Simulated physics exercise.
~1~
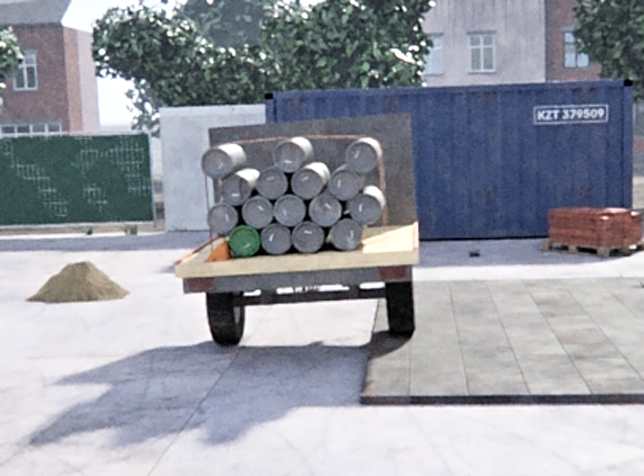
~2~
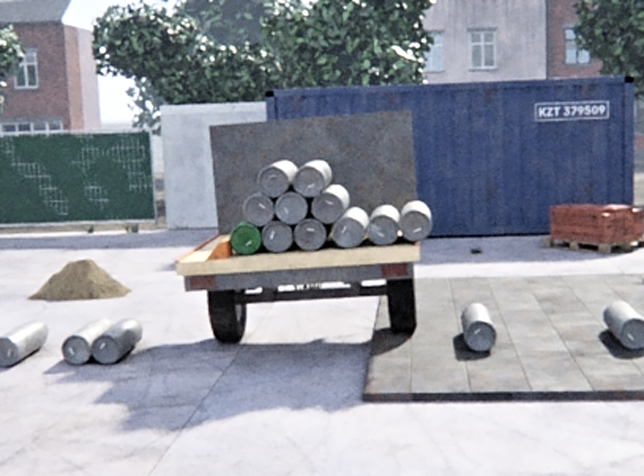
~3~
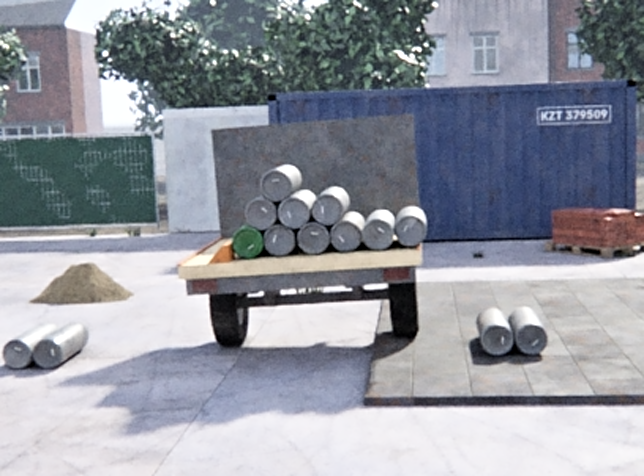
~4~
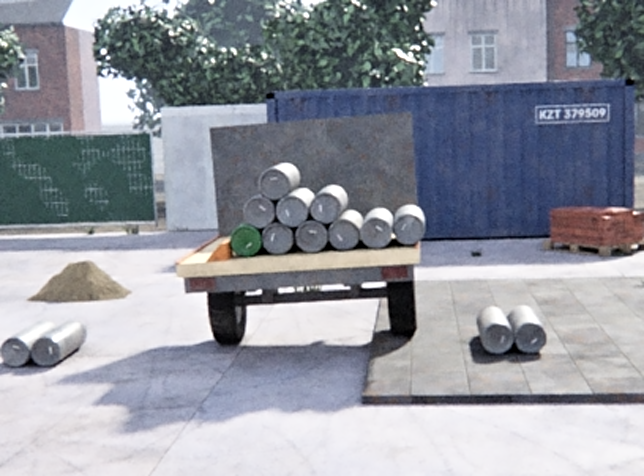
Parked farm trailer carrying stacked grey gas cylinders, several tumbling off both sides onto the ground, the green one staying on deck.
